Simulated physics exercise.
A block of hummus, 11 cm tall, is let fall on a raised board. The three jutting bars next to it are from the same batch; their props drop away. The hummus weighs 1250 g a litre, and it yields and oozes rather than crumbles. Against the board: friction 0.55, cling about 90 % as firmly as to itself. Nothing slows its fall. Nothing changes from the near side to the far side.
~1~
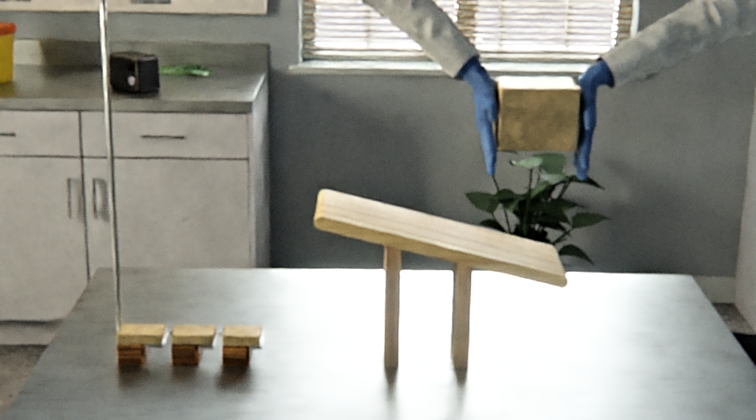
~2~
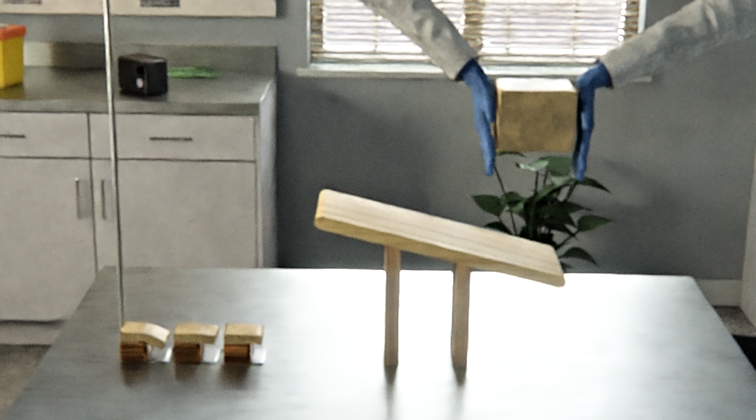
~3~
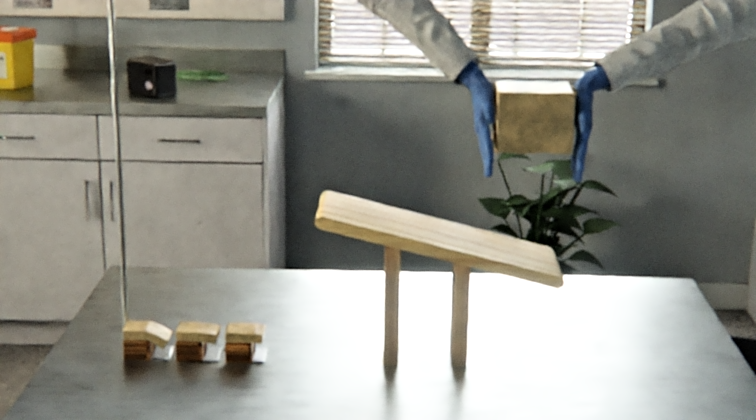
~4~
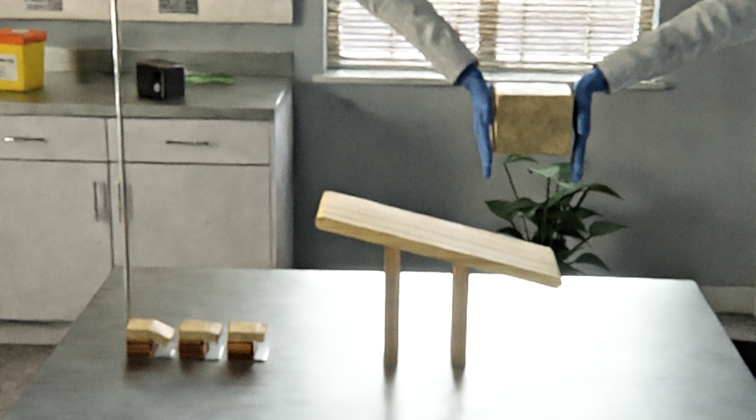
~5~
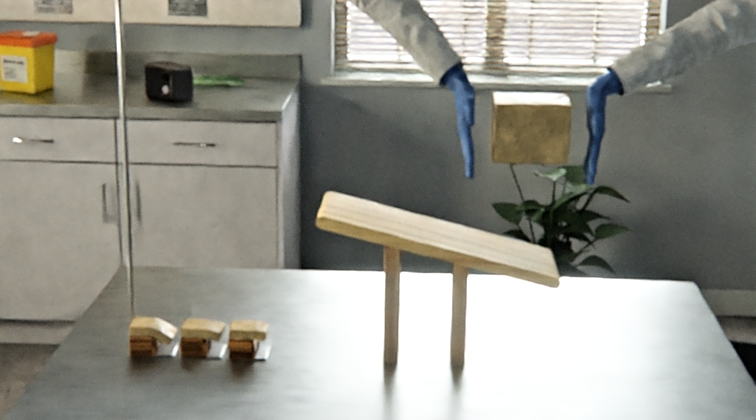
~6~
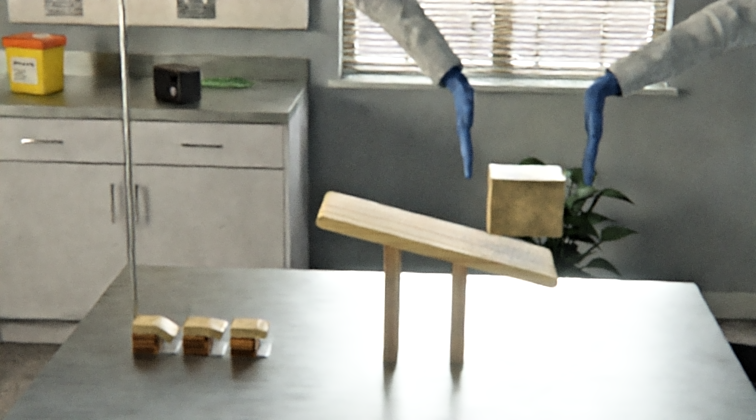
Blue-gloved hands holding a tan block above a sloping wooden board, then parting and releasing it as it drops to the board.
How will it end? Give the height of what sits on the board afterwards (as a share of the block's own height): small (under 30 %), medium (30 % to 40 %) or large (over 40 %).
Expect large, that is over 40 %.
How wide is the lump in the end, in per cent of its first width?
About 140 %.
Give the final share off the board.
Roughly 35 % off the board.
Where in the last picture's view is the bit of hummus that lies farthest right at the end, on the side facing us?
Near (567, 280).
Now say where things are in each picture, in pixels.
The first picture shows top of the hummus at (519, 89); bar tips down by 0, 0, 0 (left to right).
The second picture shows top of the hummus at (517, 91); bar tips down by 1.5 cm, 4 mm, 0 (left to right).
The third picture shows top of the hummus at (516, 93); bar tips down by 1.6 cm, 5 mm, 2 mm (left to right).
The fourth picture shows top of the hummus at (514, 95); bar tips down by 1.7 cm, 5 mm, 2 mm (left to right).
The fifth picture shows top of the hummus at (512, 104); bar tips down by 1.8 cm, 6 mm, 3 mm (left to right).
The sixth picture shows top of the hummus at (507, 179); bar tips down by 1.9 cm, 7 mm, 3 mm (left to right).
Then, 0.11 s after the last picture, it stands 54 % of its first height and none has gone off the board.
Then, 0.24 s after the last picture, it stands 54 % of its first height and 36 % has gone off the board.
Then, 0.38 s after the last picture, it stands 54 % of its first height and 37 % has gone off the board.
Then, 0.51 s after the last picture, it stands 54 % of its first height and 37 % has gone off the board.
Then, 1.27 s after the last picture, at the end, it stands 54 % of its first height and 37 % has gone off the board.
